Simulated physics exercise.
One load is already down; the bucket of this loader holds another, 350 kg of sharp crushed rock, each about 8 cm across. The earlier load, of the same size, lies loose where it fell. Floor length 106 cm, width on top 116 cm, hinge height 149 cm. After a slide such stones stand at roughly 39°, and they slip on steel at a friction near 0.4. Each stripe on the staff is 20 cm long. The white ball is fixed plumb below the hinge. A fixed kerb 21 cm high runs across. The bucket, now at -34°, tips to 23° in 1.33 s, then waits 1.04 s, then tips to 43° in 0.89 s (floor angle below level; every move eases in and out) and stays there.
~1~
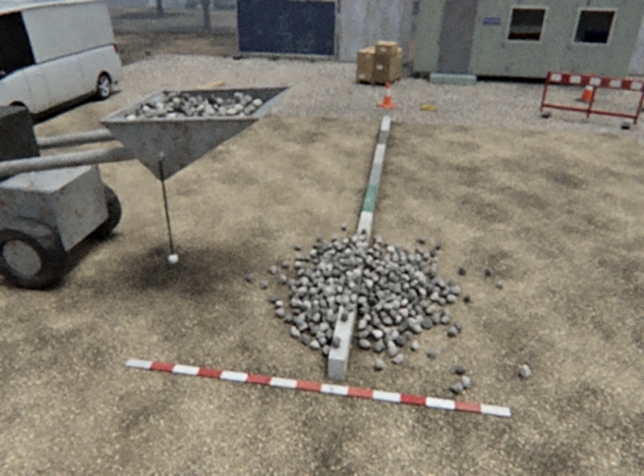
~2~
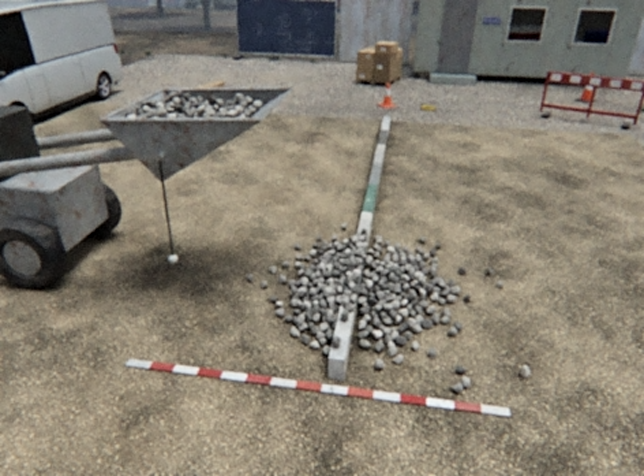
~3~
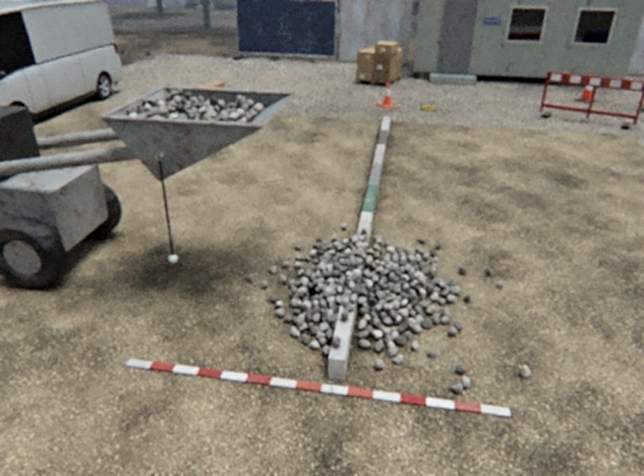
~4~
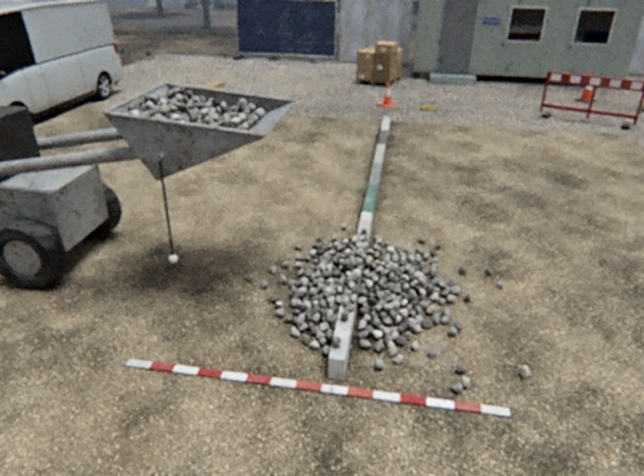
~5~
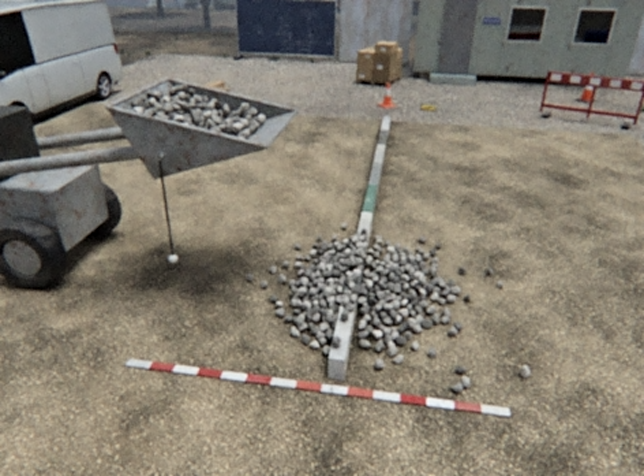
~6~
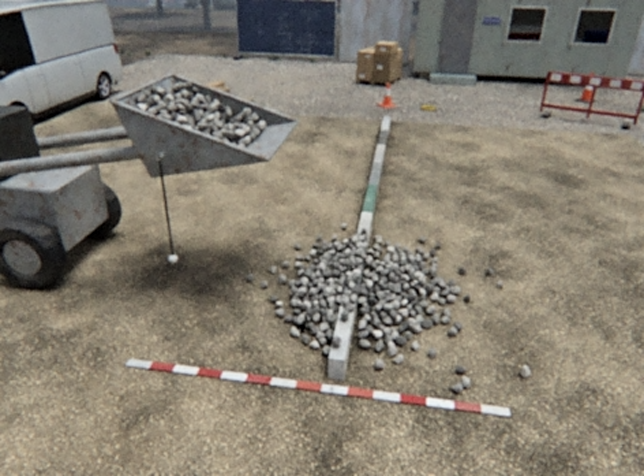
A loader's bucket of grey stones slowly tilts down rightward, near a heap straddling a kerb.
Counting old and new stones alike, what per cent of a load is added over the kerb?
Roughly 0 per cent of a load more.
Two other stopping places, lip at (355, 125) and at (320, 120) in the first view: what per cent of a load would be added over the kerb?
First some 75, then 30 per cent.
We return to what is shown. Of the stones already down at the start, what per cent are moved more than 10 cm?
Roughly 0 per cent of them.
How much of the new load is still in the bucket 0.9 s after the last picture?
It holds some 100 per cent.
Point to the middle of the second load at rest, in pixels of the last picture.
Around (294, 270).
Then, 0.4 s after the last picture the floor is at 14°; in per cent of one load, 100 in the bucket, 54 on this side of the kerb, 46 over the kerb; the foremost stones are at (478, 307).
Then, 0.9 s after the last picture the floor is at 23°; in per cent of one load, 100 in the bucket, 54 on this side of the kerb, 46 over the kerb; the foremost stones are at (478, 307).
Then, 3.2 s after the last picture the floor is at 43°; in per cent of one load, 0 in the bucket, 154 on this side of the kerb, 46 over the kerb; the foremost stones are at (478, 307).
Then, 5.9 s after the last picture the floor is at 43°; in per cent of one load, 0 in the bucket, 154 on this side of the kerb, 46 over the kerb; the foremost stones are at (478, 307). Net gain over the kerb, 0.
